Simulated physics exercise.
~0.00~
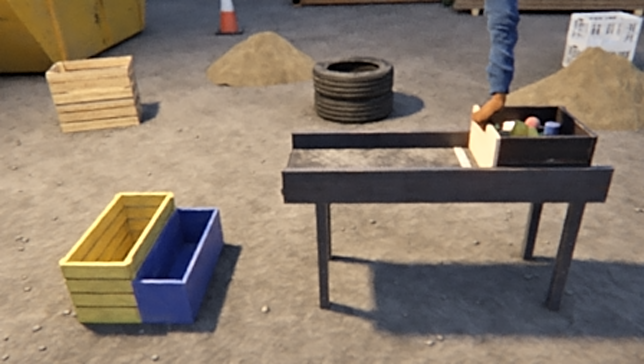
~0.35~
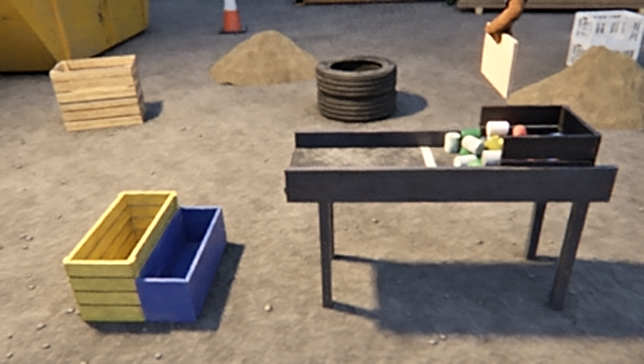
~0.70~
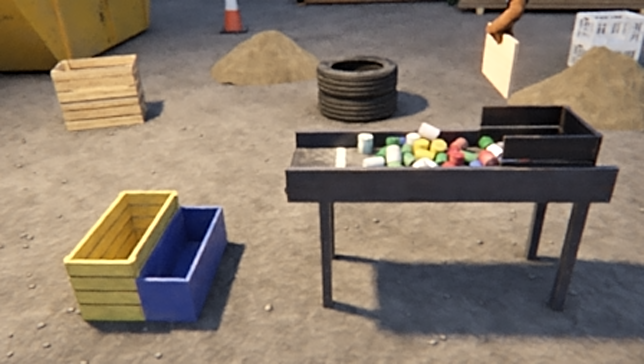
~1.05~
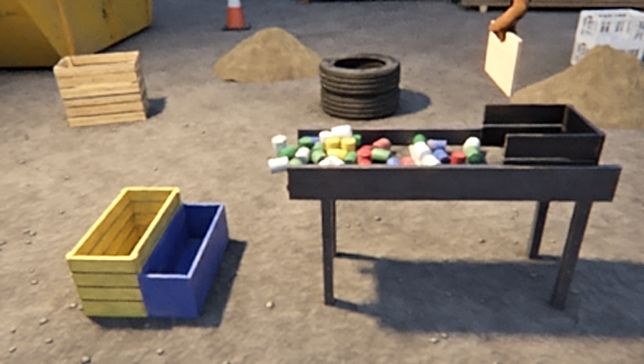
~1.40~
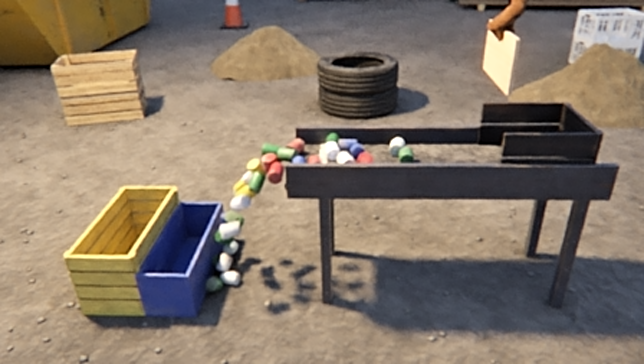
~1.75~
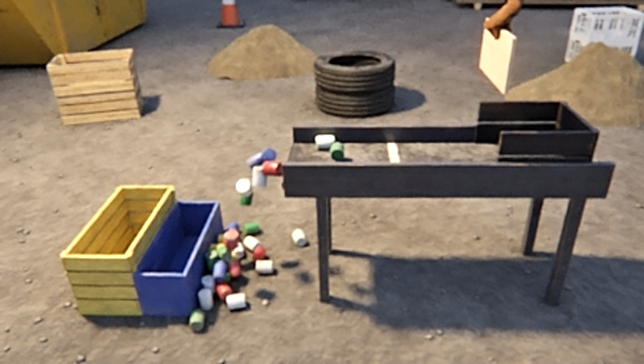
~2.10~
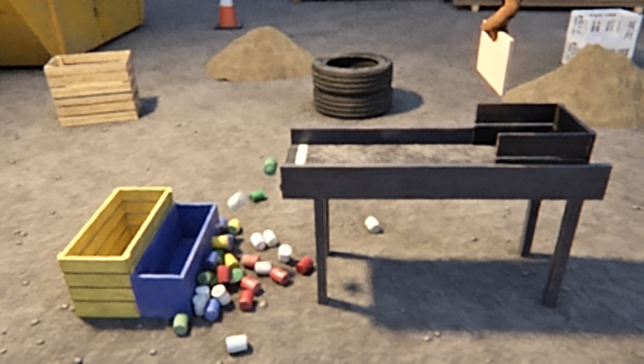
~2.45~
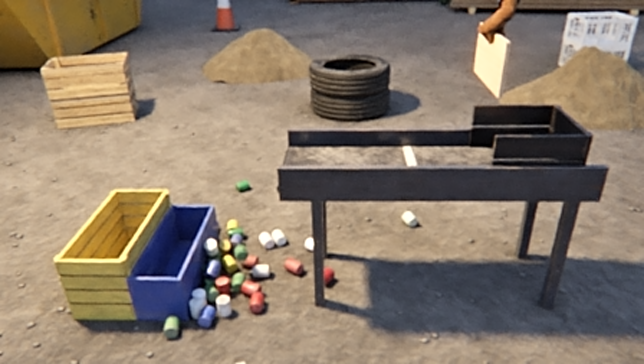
Hand lifting a gate from a black pen, colourful jars riding a conveyor left and spilling onto the ground beside a blue bin.
